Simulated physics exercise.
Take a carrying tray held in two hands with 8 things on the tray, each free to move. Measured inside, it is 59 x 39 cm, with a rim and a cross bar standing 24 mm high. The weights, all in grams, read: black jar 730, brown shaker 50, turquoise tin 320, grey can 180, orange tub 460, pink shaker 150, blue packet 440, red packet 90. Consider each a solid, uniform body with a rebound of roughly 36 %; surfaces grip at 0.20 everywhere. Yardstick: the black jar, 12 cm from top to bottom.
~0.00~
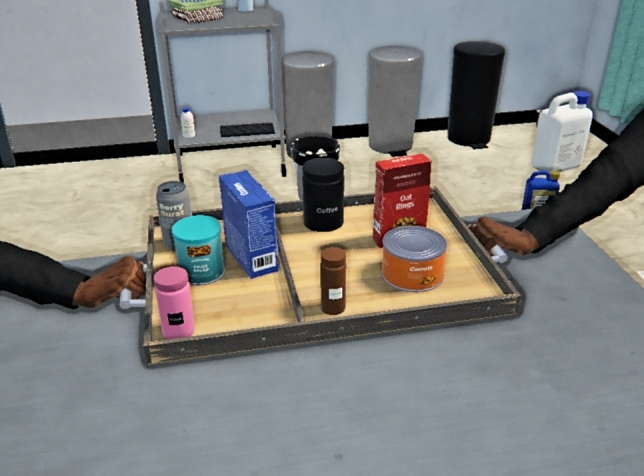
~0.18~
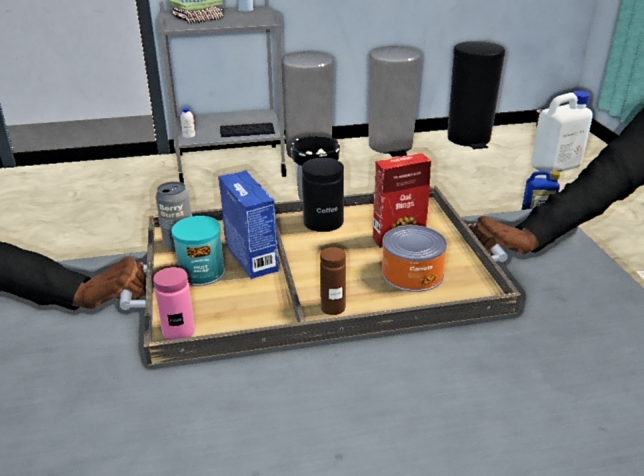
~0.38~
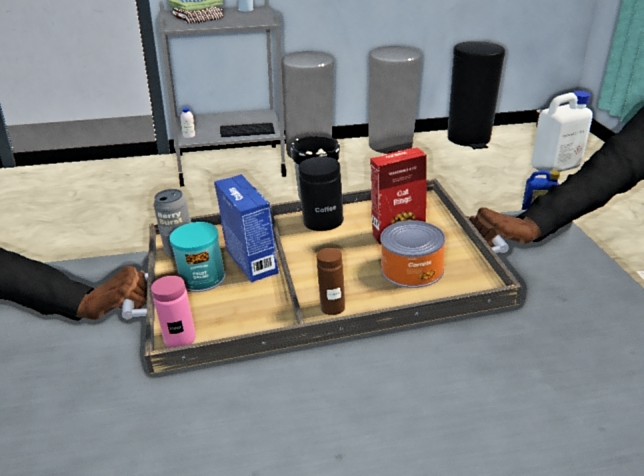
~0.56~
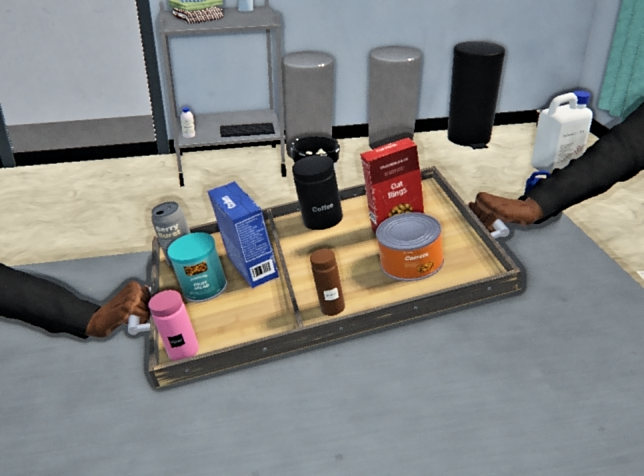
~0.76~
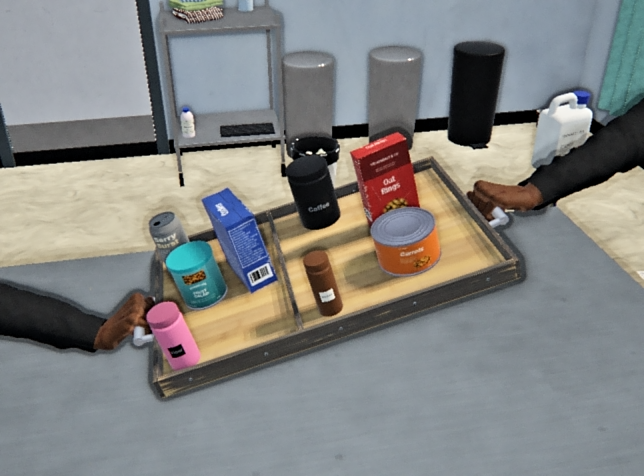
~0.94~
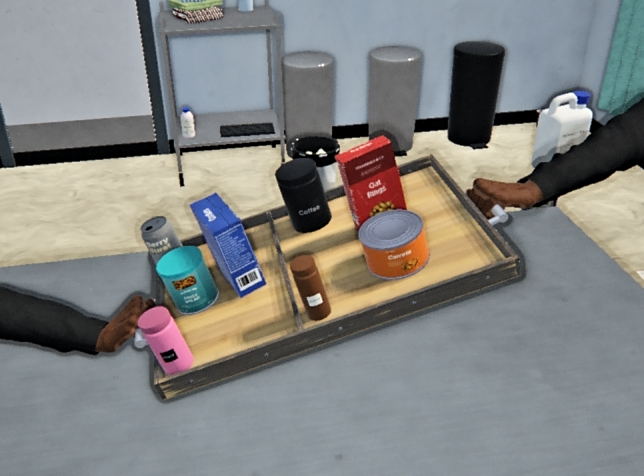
Two hands tilting a wooden tray of jars, tins and packets down to the left, the items then sliding slightly left.
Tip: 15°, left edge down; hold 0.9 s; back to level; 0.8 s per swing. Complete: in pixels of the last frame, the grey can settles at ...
... near (166, 217).
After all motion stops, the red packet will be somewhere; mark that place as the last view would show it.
Its middle settles close to pixel (308, 212).
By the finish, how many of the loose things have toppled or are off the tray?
The number here is 0.
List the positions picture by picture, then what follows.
The first picture shows tray level; grey can (176, 216); black jar (323, 195).
The second picture shows tray level; turquoise tin (199, 251); orange tub (414, 258).
The third picture shows tilt 4°, left edge down; pink shaker (174, 313); blue packet (246, 228).
The fourth picture shows tilt 10°, left edge down; red packet (394, 189); black jar (318, 193).
The fifth picture shows tilt 14°, left edge down; brown shaker (324, 284); turquoise tin (198, 276).
The sixth picture shows tilt 15°, left edge down; grey can (167, 249) slid 2 cm; orange tub (394, 244) slid 2 cm.
After 1.04 s, tilt 15°, left edge down; grey can slid 2 cm near (167, 250); red packet slid 5 cm; brown shaker slid 4 cm.
After 1.24 s, tilt 15°, left edge down; grey can slid 2 cm near (167, 250); red packet slid 12 cm; orange tub slid 11 cm.
After 2.04 s, tilt 12°, left edge down; grey can slid 2 cm near (166, 243); red packet slid 18 cm; orange tub slid 16 cm.
At rest (3.1 s), not toppled but over 5 cm from the start, black jar, orange tub, blue packet and red packet; the other 4 in place, give or take 5 cm. Seen from the same camera at the end, grey can near (166, 217).
